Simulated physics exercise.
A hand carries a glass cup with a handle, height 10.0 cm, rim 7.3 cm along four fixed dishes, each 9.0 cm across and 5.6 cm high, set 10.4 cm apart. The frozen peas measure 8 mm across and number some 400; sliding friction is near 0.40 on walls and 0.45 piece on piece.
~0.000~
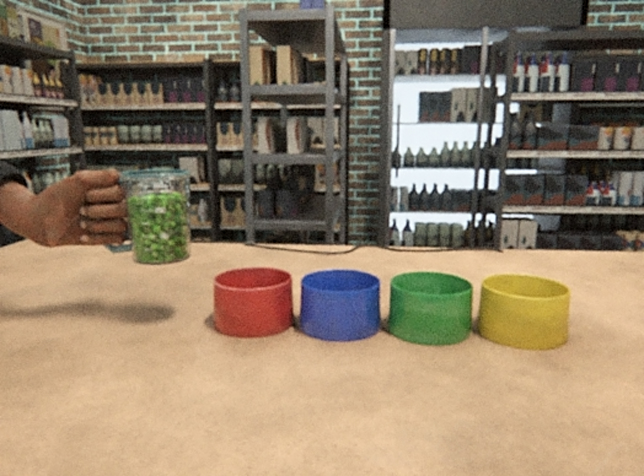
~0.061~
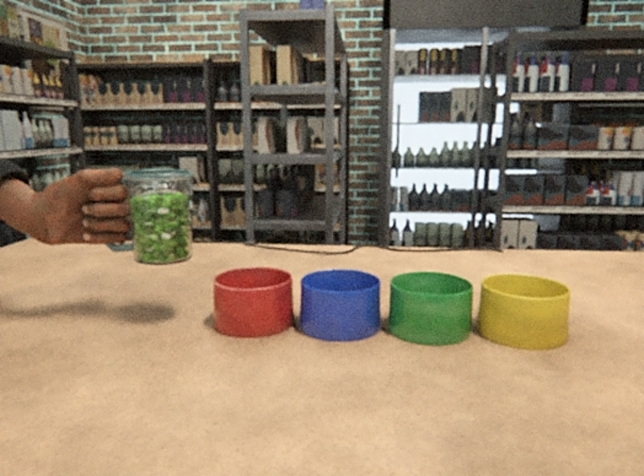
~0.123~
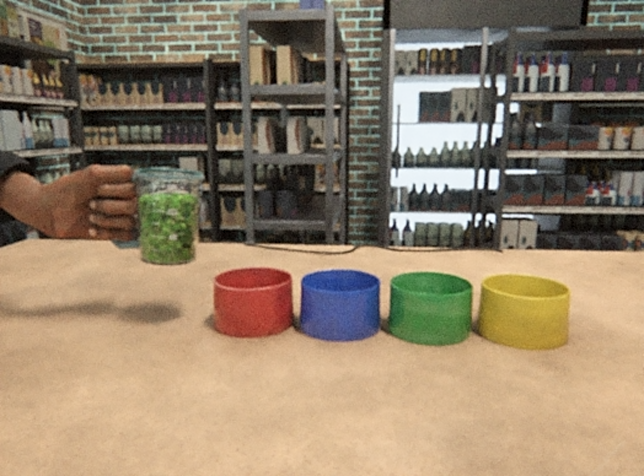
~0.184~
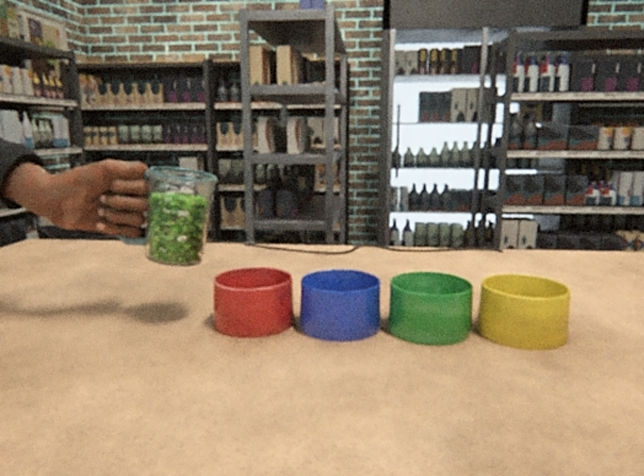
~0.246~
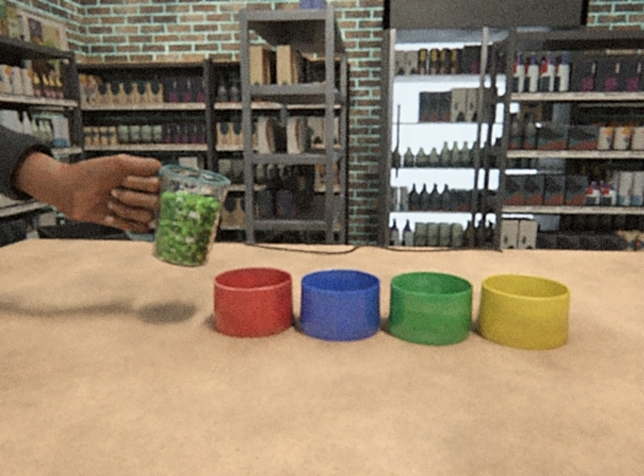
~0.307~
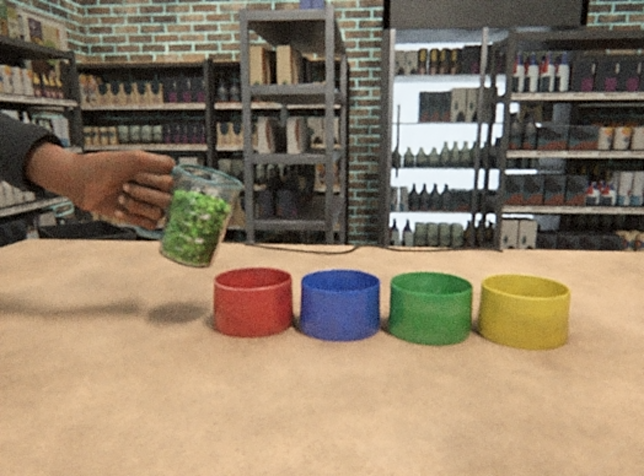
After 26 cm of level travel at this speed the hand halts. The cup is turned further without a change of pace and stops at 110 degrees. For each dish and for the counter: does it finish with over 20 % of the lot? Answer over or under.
Red: Under, blue: Under, green: Over, yellow: Under, counter: Under.
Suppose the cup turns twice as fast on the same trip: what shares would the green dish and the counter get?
In that case green 30; counter 10.
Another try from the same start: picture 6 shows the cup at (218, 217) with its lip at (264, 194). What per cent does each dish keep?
Red 0, blue 0, green 100, yellow 0.
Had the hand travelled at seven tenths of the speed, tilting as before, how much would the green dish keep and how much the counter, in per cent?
Green 60; counter 20.
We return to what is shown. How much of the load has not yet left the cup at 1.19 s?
Roughly 95 per cent.
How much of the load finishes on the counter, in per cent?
Some 0 per cent.
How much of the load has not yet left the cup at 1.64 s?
About 30 per cent.
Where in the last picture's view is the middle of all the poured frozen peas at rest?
At about (433, 305).
After 0.84 s, tilt 63 degrees; cup holds 100 %.
Then, at 1.19 s, tilt 91 degrees; cup holds 95 %, green 5 %.
After 1.64 s, tilt 110 degrees; cup holds 30 %, green 70 %.
At rest (2.6 s), red 0 %, blue 0 %, green 100 %, yellow 0 %, counter 0 %.
